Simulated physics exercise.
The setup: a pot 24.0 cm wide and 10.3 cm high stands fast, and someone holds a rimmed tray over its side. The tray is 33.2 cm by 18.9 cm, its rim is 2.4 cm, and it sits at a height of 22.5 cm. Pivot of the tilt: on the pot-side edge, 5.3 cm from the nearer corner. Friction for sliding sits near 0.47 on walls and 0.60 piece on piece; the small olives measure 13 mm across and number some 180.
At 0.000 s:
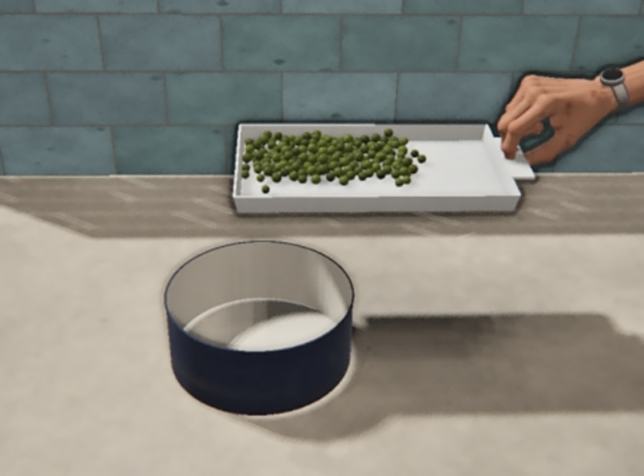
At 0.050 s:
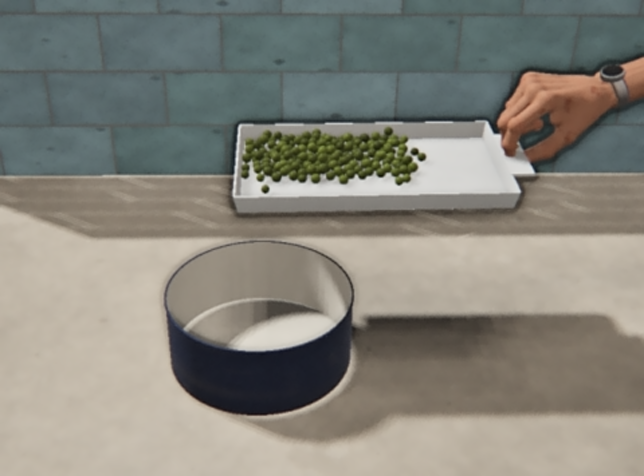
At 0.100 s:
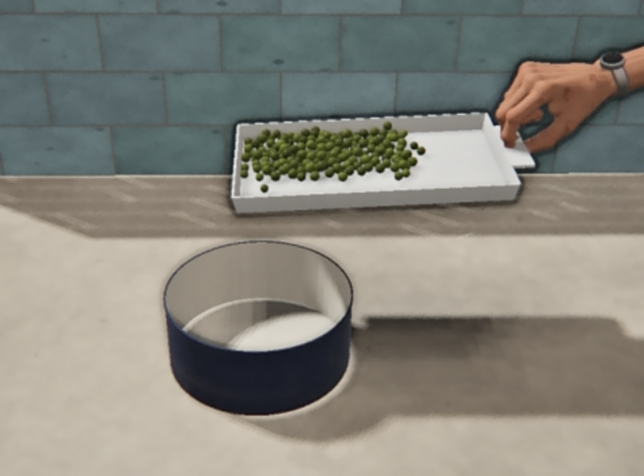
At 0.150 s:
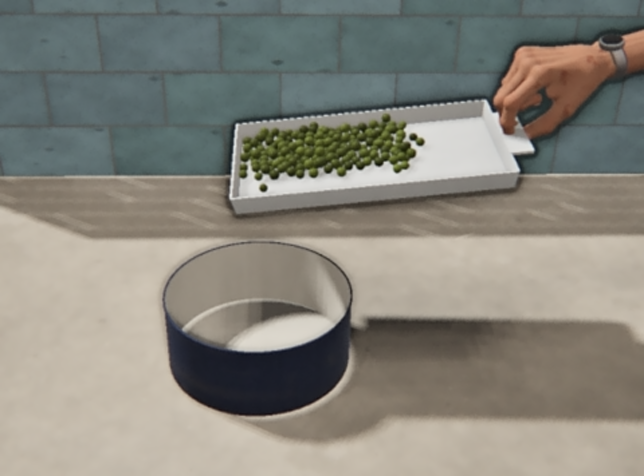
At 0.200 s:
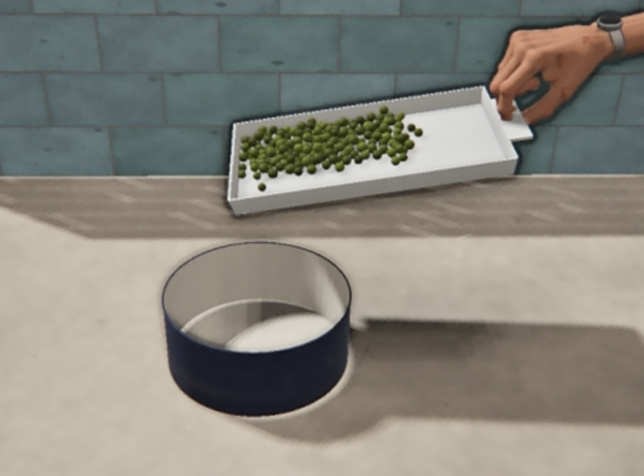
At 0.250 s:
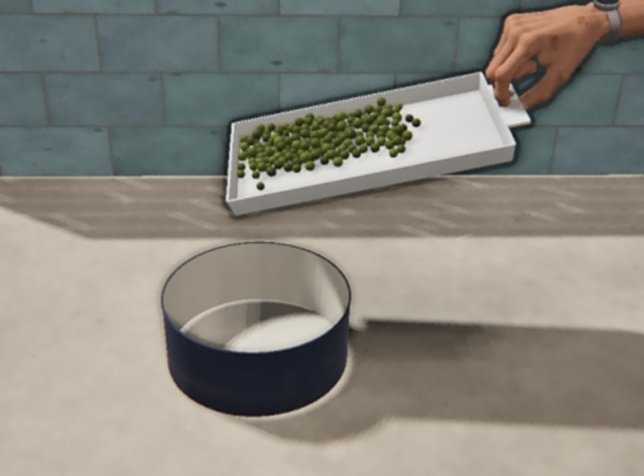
The clip shows a hand holding a white rimmed tray of small green olives above and behind a dark blue pot; the hand raises the tray's right end, tilting it gently down to the left while the pot stays still.
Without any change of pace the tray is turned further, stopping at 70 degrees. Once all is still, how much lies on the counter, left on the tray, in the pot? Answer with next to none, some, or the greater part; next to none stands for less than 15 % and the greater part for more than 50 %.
Counter: Next to none; tray: The greater part; pot: Next to none.
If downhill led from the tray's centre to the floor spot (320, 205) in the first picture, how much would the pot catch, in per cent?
That would be close to 10 per cent.
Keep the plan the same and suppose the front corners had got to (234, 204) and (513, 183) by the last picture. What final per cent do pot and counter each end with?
Pot 5; counter 0.
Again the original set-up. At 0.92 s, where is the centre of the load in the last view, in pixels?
By then the middle of the load sits around (252, 135).
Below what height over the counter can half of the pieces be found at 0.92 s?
About 28 cm.
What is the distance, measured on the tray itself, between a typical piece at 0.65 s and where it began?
Displacement on the tray: Roughly 3 cm.
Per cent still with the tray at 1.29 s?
Roughly 95 per cent.
After 0.65 s, tilt 40 degrees; the tray holds 100 %, the pot 0 %.
After 0.92 s, tilt 59 degrees; the tray holds 100 %, the pot 0 %.
After 1.29 s, tilt 70 degrees; the tray holds 95 %, the pot 0 %.
At rest (2.0 s), counter 5 %, tray 95 %, pot 5 %.
